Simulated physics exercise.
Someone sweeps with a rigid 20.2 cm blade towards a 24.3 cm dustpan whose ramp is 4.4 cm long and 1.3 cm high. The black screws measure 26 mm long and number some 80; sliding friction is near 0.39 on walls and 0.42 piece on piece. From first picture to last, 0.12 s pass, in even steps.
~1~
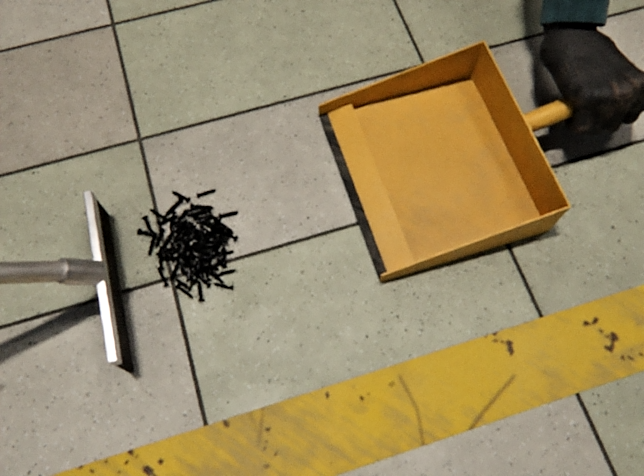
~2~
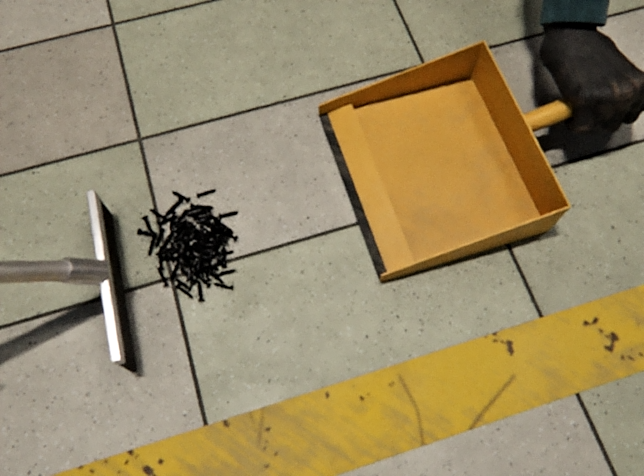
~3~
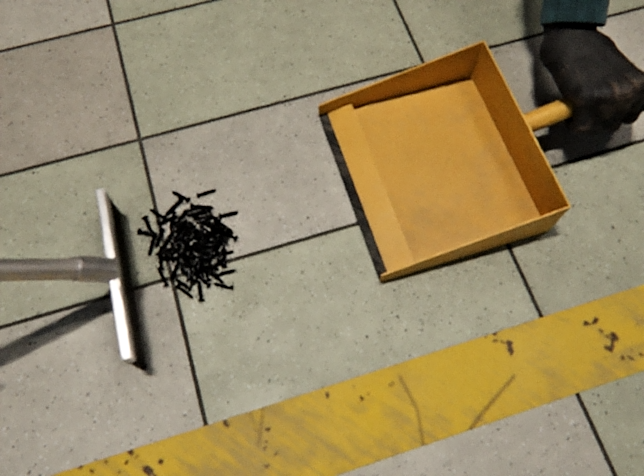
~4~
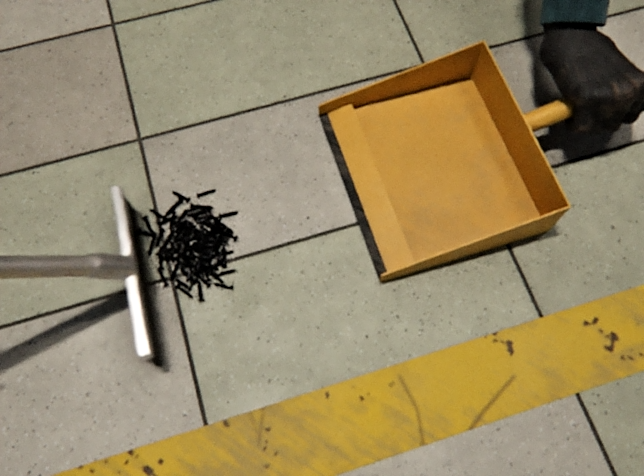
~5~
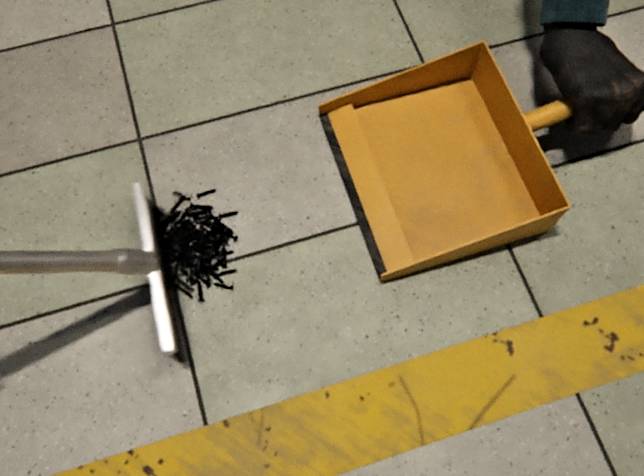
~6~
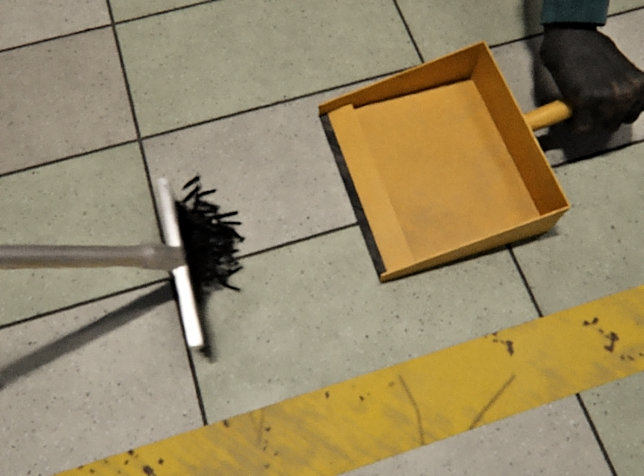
At first, a rigid blade on a pole rests on the tiled floor, left of a small heap of black screws, while a gloved hand holds a yellow dustpan still at right. The blade slides right, reaches the heap and pushes the screws slightly rightward, bunching them against its edge.
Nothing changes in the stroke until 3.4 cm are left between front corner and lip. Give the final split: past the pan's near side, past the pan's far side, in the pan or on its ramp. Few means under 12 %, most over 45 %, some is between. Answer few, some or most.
Near side few, far side few, pan most.
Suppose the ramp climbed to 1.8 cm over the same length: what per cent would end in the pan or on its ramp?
Then about 45 per cent.
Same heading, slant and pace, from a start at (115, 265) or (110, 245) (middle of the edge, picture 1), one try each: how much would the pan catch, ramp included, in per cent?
About 65 and 65 per cent.
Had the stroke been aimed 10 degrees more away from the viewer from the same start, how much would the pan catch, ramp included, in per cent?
It would be near 60 per cent.
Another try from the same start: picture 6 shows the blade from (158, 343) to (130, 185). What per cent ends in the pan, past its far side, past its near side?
Pan 20, far 0, near 0.
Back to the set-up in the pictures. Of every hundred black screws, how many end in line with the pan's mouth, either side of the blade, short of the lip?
About 35 per cent.
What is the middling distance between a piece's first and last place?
Some 22 cm.
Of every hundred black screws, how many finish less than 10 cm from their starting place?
Roughly 0 per cent.
Then, 0.09 s after the last picture, middle of the blade 11 cm from the lip; 0 % over the lip, far side 0 %, near side 0 %.
Then, 0.16 s after the last picture, middle of the blade 5 cm from the lip; 0 % over the lip, far side 0 %, near side 5 %.
Then, 0.35 s after the last picture, middle of the blade 4 cm from the lip; 70 % over the lip, far side 5 %, near side 5 %.
In the end, near side 5 %, far side 5 %, pan 60 %, in front of the lip or behind the blade 35 %.
